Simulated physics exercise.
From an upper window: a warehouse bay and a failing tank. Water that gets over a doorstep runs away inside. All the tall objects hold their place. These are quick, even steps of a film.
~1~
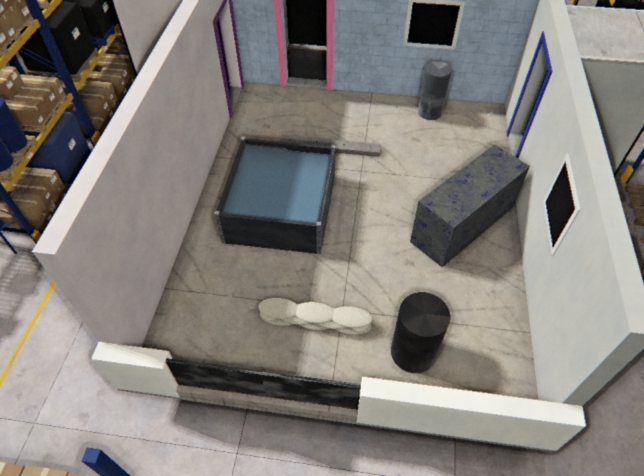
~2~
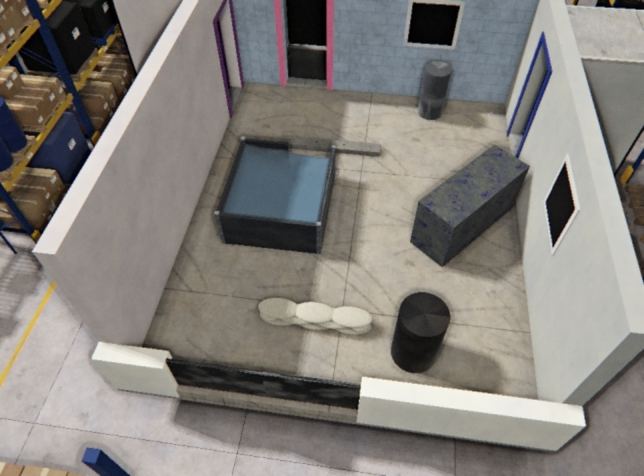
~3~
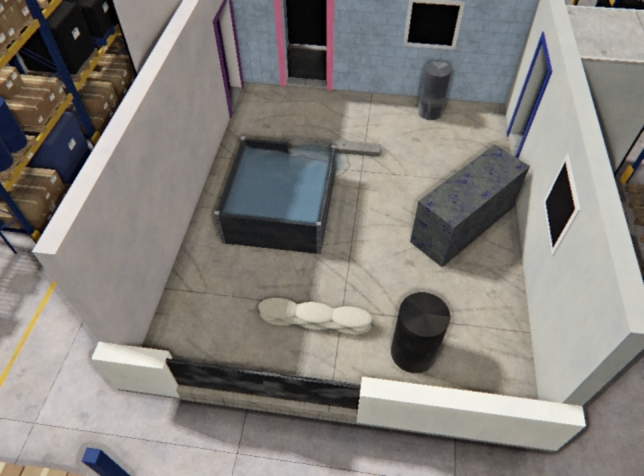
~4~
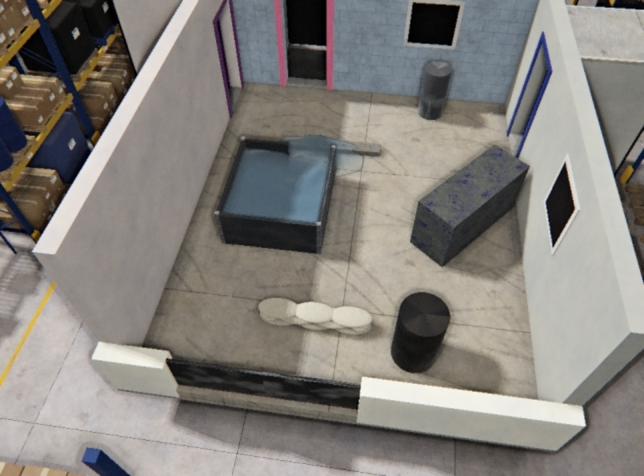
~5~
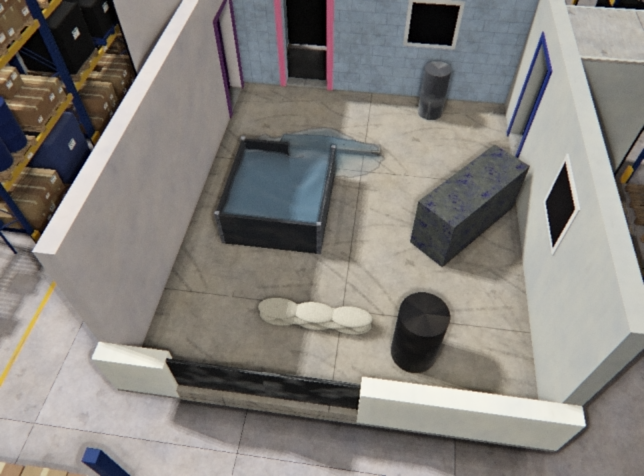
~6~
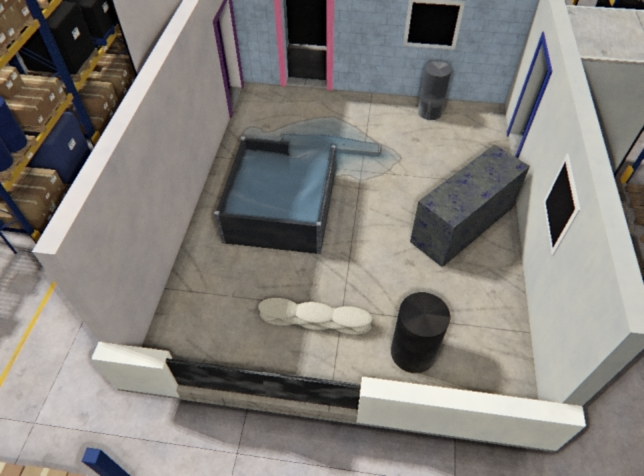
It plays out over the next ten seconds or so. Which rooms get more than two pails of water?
The blue door admits no more than that; the purple door lets in a lot; the pink door lets in a lot.
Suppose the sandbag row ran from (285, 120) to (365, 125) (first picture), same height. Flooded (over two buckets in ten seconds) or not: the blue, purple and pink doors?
Then: Blue door is over; purple door takes more; pink door takes less.
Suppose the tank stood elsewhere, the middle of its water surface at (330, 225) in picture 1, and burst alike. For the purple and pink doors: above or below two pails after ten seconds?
The purple door takes more, the pink door takes more.
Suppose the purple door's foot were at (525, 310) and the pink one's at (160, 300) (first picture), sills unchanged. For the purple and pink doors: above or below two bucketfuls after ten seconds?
My reading: The purple door lets less in; the pink door lets less in.
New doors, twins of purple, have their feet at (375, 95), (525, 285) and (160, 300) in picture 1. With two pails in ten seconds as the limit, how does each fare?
One after the other: Lets more in, is under, stays under.
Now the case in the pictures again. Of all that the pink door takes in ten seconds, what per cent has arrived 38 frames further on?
About 95 per cent.
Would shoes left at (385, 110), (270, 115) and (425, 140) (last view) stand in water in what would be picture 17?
As listed: Under water, wet, wet.
A moment on, water covers 30 % of the floor; the blue door not reached, the purple door wet at the sill, nothing in, the pink door wet at the sill, nothing in.
Next, water covers 45 % of the floor; the blue door wet at the sill, nothing in, the purple door under two buckets in, the pink door over two buckets in.
Then, water covers 50 % of the floor; the blue door wet at the sill, nothing in, the purple door over two buckets in, the pink door far over two buckets in.
Later, water covers 60 % of the floor; the blue door under two buckets in, the purple door over two buckets in, the pink door far over two buckets in.
In the end, water covers 80 % of the floor; the blue door under two buckets in, the purple door over two buckets in, the pink door far over two buckets in.
